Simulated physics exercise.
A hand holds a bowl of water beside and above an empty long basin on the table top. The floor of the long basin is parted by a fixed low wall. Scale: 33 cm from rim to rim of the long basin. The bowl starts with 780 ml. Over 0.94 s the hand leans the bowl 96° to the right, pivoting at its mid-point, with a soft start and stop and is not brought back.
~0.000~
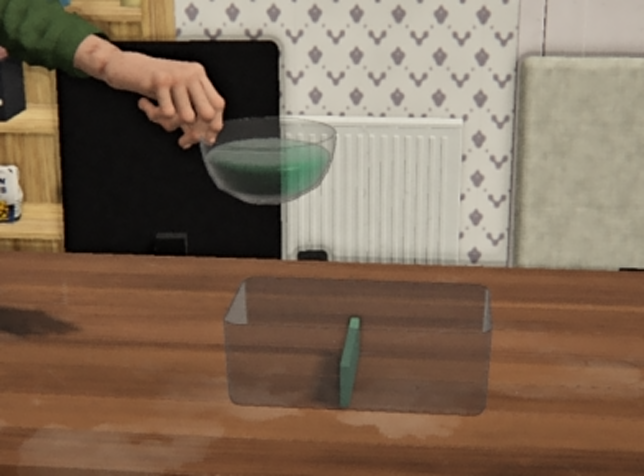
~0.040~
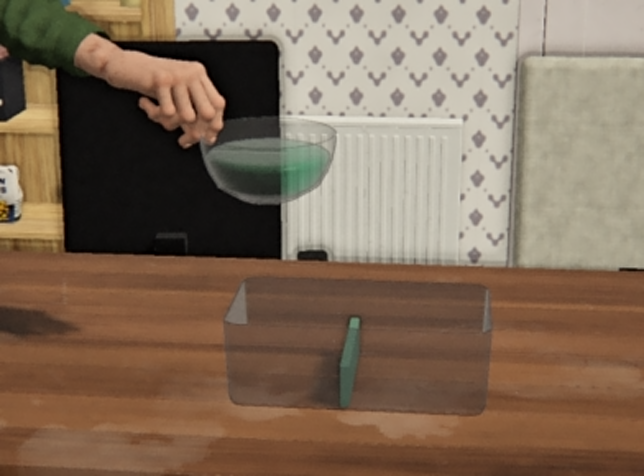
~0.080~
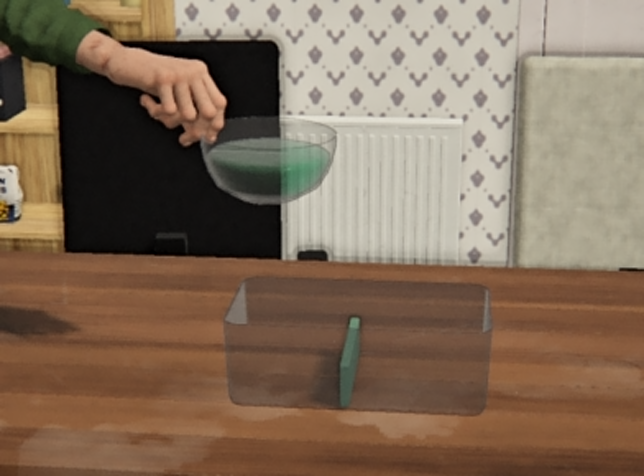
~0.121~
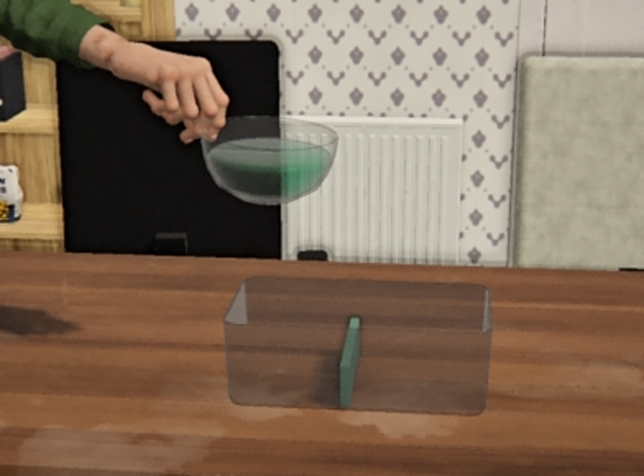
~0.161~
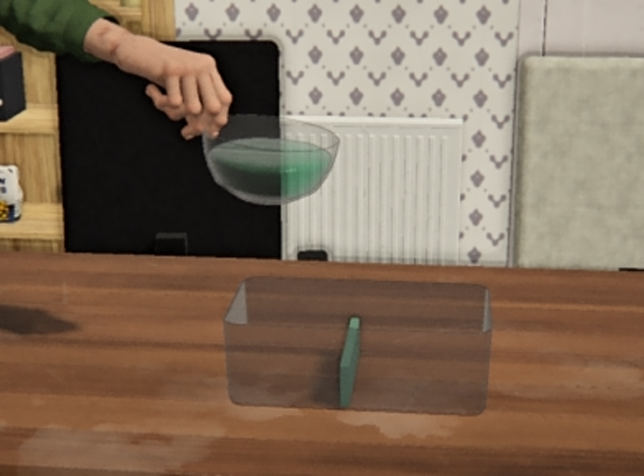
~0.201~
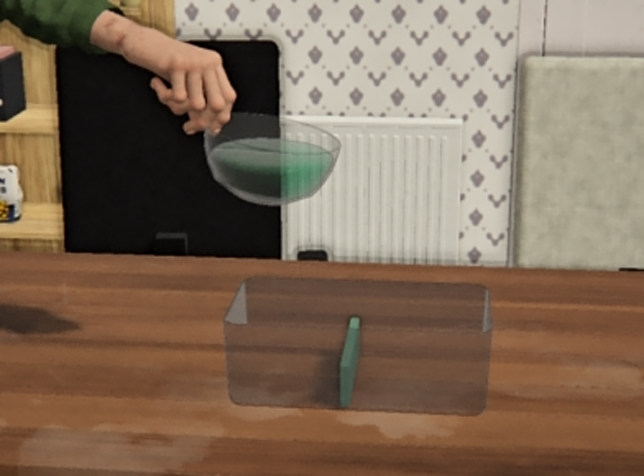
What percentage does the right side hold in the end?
The far part has some 88 per cent.
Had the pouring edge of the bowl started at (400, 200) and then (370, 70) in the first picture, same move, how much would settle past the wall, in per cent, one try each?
First 100, then 90 per cent.
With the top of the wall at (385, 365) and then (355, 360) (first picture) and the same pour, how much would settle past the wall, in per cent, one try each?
First 50, then 80 per cent.
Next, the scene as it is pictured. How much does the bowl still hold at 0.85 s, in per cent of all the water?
Some 8 per cent.
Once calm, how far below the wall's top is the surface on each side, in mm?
Left about 54 mm, right about 34 mm.
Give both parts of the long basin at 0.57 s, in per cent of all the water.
Left about 0, right about 4.
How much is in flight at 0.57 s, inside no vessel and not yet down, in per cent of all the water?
About 38 per cent.
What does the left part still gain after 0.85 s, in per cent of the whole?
Near 10 in a hundred.
By 0.57 s the tilt is 64° and 58 per cent is still to pour, 0 is left of the wall and 4 right of it.
By 0.85 s the tilt is 94° and 8 per cent is still to pour, 1 is left of the wall and 71 right of it.
By 1.13 s the tilt is 96° and 0 per cent is still to pour, 10 is left of the wall and 88 right of it.
By 1.44 s the tilt is 96° and 0 per cent is still to pour, 11 is left of the wall and 88 right of it.
At rest 11 per cent lies left of the wall, 88 right of it and 2 outside.
